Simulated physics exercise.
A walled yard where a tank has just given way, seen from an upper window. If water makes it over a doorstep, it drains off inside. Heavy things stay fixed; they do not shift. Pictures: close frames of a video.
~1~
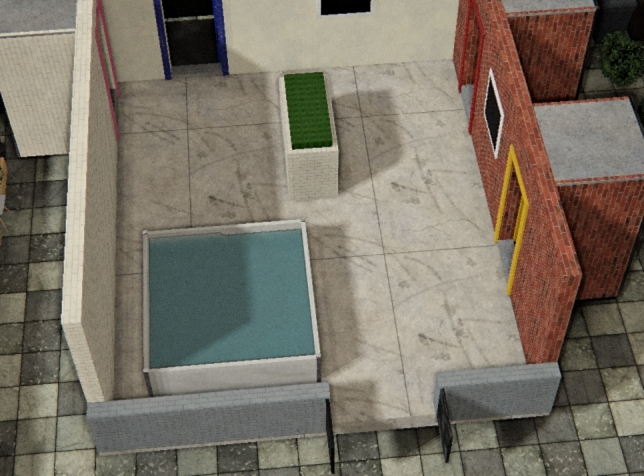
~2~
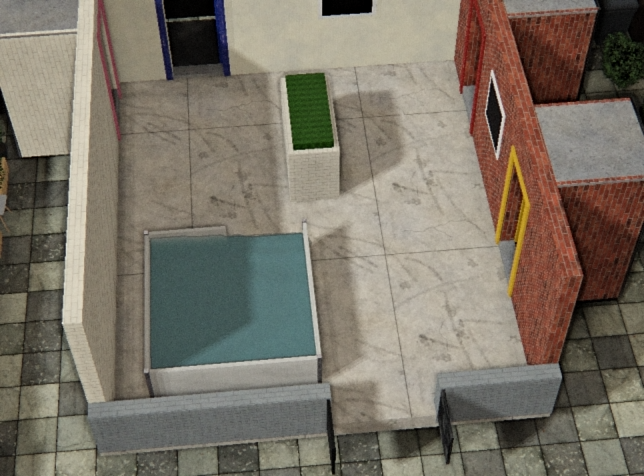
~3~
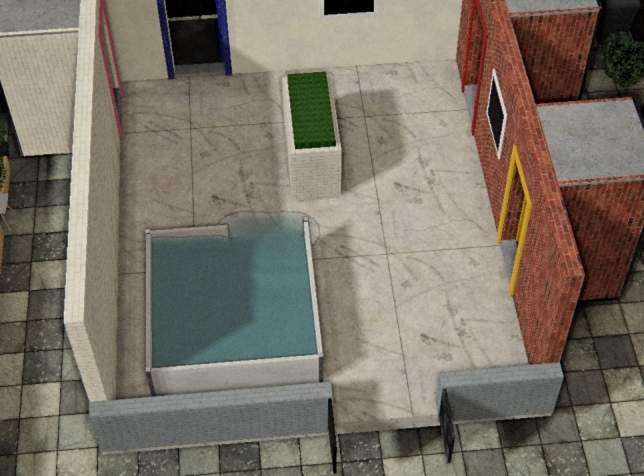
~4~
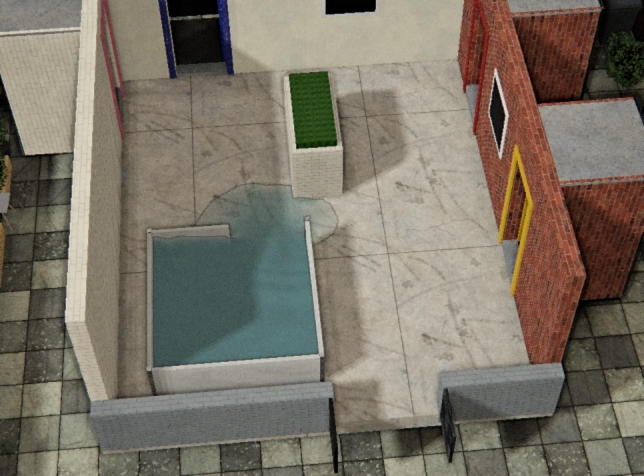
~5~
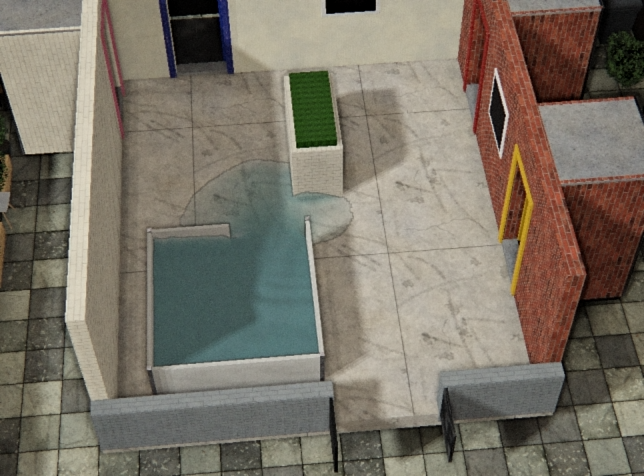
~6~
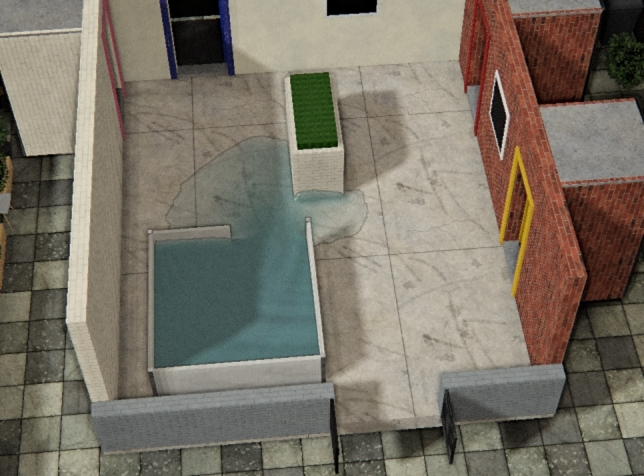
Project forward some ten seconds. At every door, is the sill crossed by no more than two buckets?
Outcome: The blue door breaks the limit for sure, the yellow door respects the limit for sure, the red door respects the limit for sure, the pink door respects the limit for sure.
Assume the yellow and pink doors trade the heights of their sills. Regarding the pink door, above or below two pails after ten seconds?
Pink: Above the limit.
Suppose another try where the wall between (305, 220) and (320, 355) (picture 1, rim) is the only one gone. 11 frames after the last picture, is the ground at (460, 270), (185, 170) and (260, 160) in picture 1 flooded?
Sequence: Wetted / spared / spared.
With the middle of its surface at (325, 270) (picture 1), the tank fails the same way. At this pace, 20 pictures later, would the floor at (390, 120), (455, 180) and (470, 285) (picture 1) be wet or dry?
Hit, hit, spared.
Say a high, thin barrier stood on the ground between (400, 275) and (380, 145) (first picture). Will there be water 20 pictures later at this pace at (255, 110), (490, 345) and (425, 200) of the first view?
Taking the three spots in turn, they are inundated, unwetted and unwetted.
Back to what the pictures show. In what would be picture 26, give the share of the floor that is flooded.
Near 60 in a hundred.
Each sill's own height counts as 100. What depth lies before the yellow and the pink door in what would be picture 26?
Approx. 100 % followed by 80 %.
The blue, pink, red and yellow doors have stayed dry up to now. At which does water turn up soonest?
It's the blue-painted one.
A moment on, water covers 25 % of the floor; the blue door not reached, the yellow door not reached, the red door not reached, the pink door not reached.
Next, water covers 45 % of the floor; the blue door over two buckets in, the yellow door not reached, the red door not reached, the pink door wet at the sill, nothing in.
Then, water covers 60 % of the floor; the blue door far over two buckets in, the yellow door wet at the sill, nothing in, the red door wet at the sill, nothing in, the pink door wet at the sill, nothing in.
Later, water covers 80 % of the floor; the blue door far over two buckets in, the yellow door under two buckets in, the red door wet at the sill, nothing in, the pink door wet at the sill, nothing in.
In the end, water covers 100 % of the floor; the blue door far over two buckets in, the yellow door under two buckets in, the red door wet at the sill, nothing in, the pink door wet at the sill, nothing in.
